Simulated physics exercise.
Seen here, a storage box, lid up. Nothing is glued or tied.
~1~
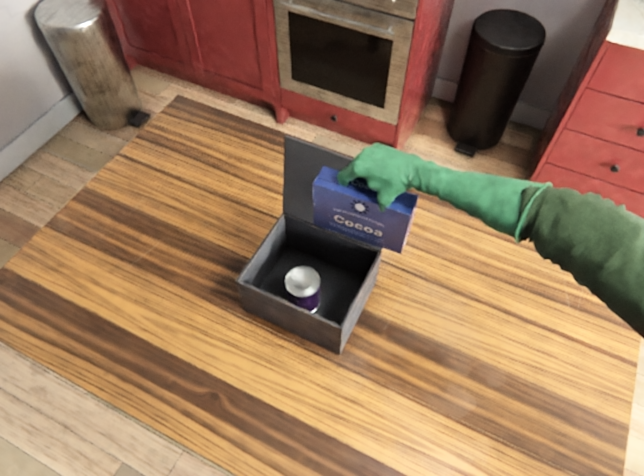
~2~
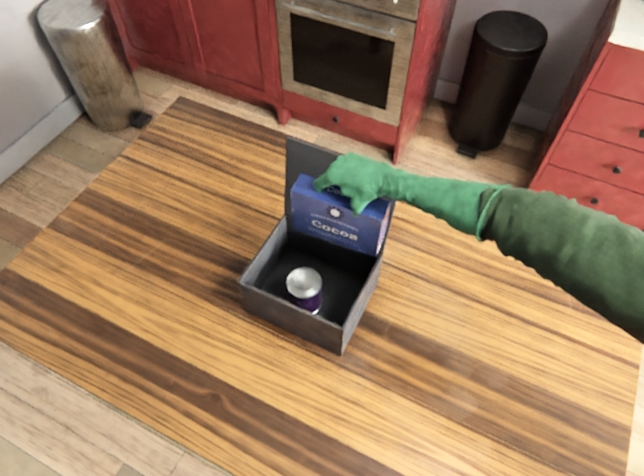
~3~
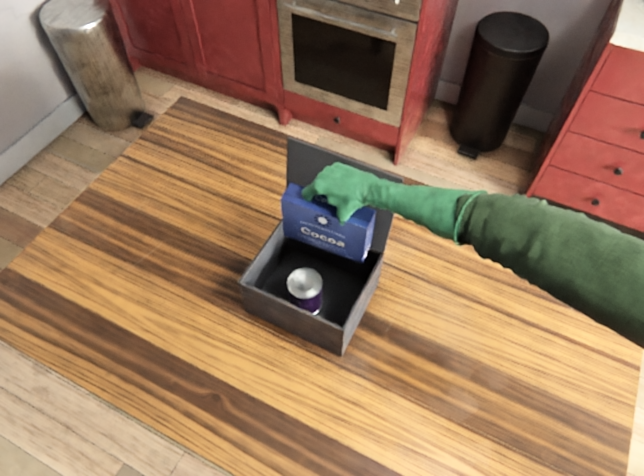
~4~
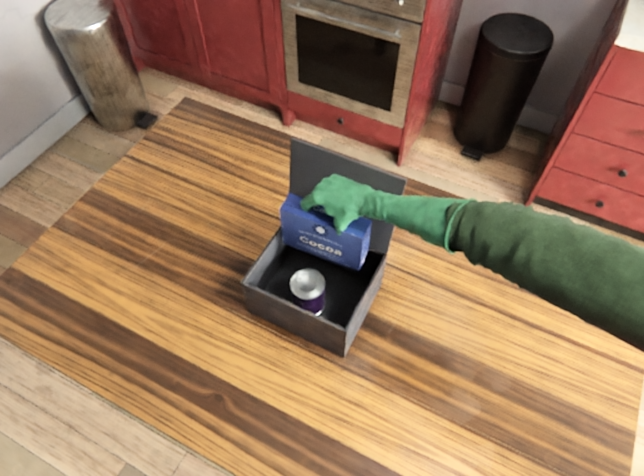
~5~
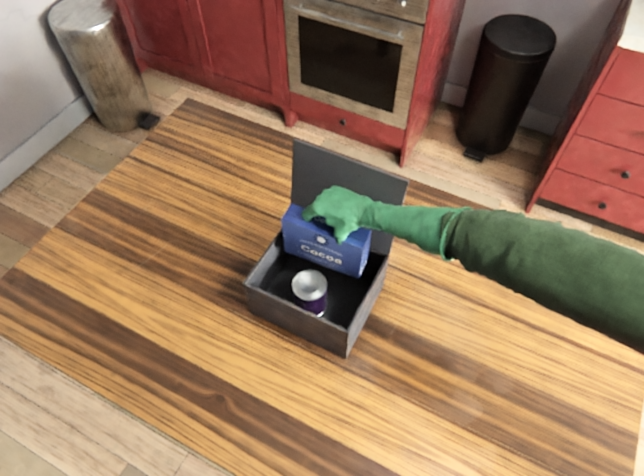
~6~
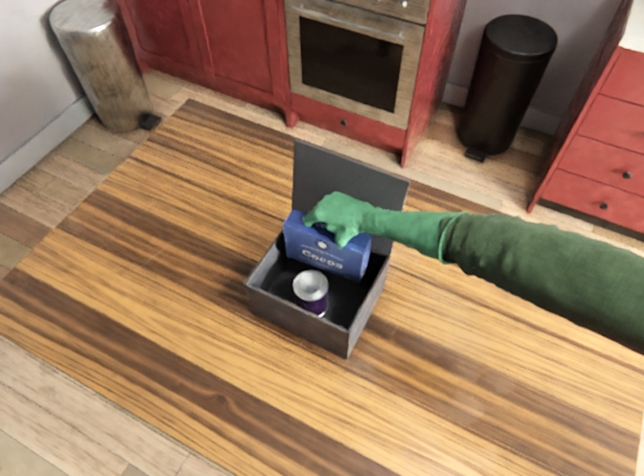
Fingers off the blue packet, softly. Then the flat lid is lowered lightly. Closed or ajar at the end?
Outcome: The lid closes.
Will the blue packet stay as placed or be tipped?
It keeps its pose.
Then, 1.30 s past the last view, lid 80° above the rim; blue packet displaced a little near (326, 269).
Then, 1.80 s past the last view, lid 34° above the rim; blue packet displaced a little near (326, 269).
Finally, lid shut; moved from the start, blue packet; purple tin still in place. Final places as the last picture's camera would see them, blue packet near (326, 269).
